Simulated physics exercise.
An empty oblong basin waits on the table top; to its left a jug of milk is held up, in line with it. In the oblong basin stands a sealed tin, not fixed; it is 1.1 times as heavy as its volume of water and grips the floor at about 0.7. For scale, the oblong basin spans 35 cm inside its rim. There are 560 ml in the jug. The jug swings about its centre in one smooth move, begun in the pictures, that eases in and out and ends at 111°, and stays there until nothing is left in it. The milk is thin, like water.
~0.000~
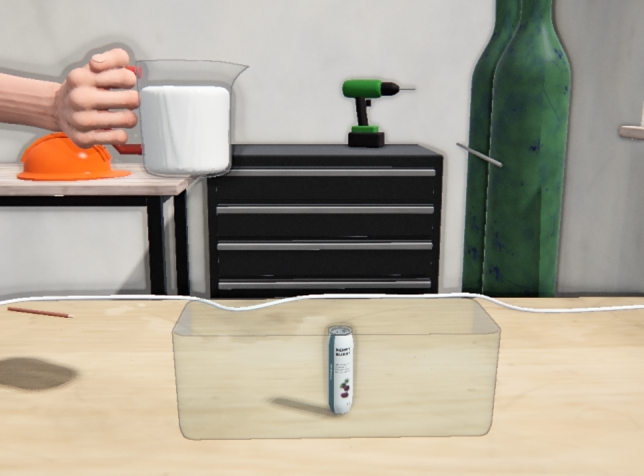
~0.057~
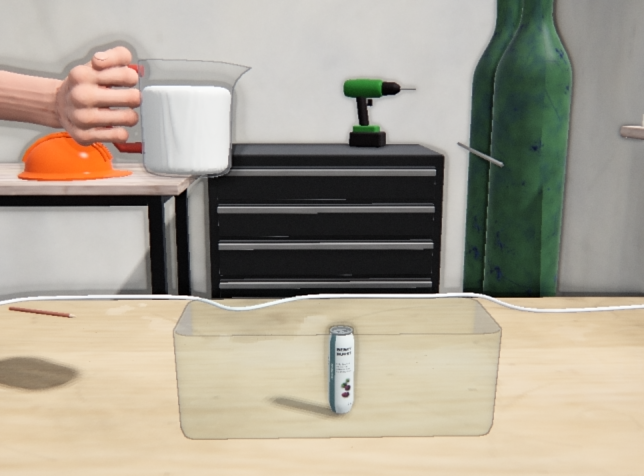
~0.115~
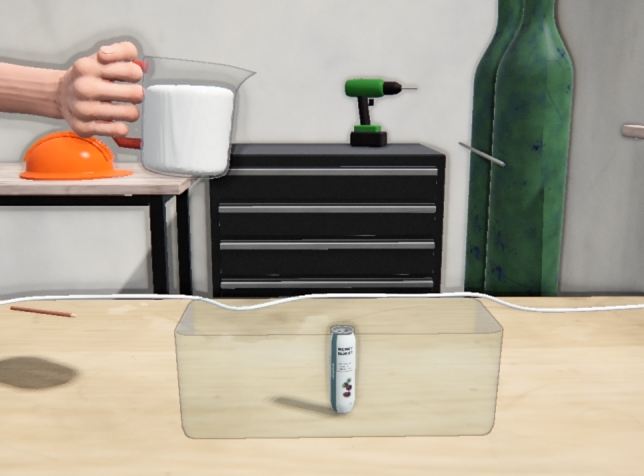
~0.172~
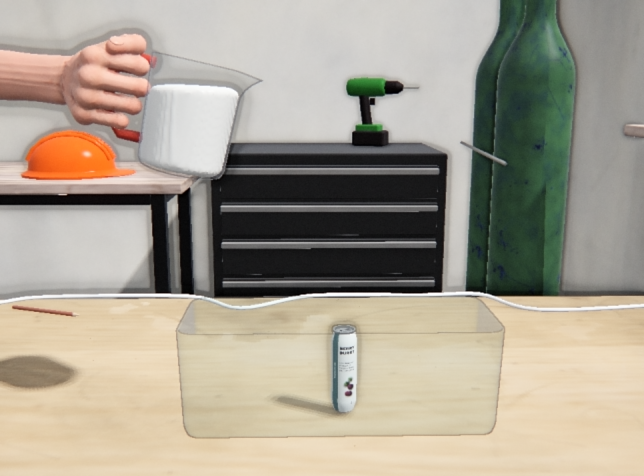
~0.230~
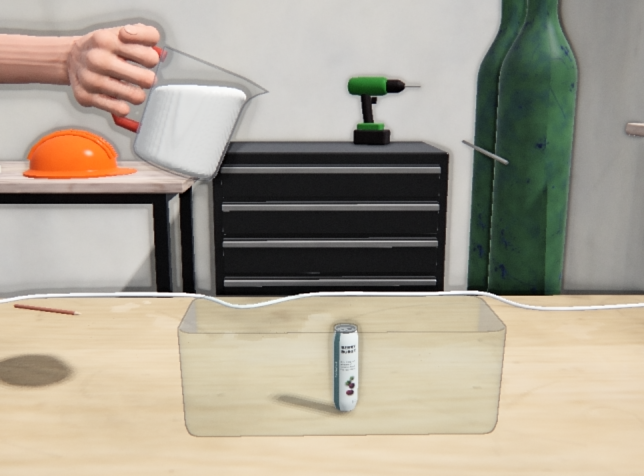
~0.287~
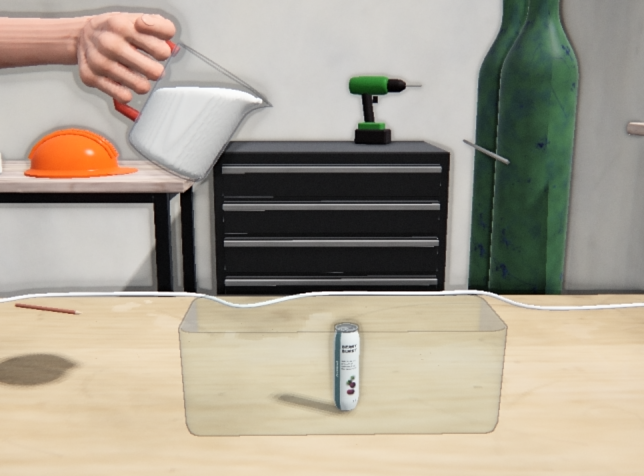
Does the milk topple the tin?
It goes over.
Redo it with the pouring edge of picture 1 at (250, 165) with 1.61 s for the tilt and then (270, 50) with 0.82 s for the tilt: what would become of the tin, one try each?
First it stays up; then it falls.
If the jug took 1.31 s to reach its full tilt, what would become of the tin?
The tin goes over.
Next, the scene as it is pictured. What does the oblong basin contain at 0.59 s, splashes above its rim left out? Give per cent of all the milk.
About 7 per cent.
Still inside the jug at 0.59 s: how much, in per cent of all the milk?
Some 60 per cent.
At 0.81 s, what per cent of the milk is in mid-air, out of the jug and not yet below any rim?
Some 28 per cent.
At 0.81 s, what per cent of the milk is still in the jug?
About 12 per cent.
By 0.59 s the tilt is 94° and 61 per cent is still to pour; the tin stands where it began.
By 0.81 s the tilt is 111° and 12 per cent is still to pour; the tin leans 14°.
By 1.04 s the tilt is 111° and 1 per cent is still to pour; the tin lies on its side.
By 1.29 s the tilt is 111° and 0 per cent is still to pour; the tin lies on its side.
At rest the tin lies on its side.
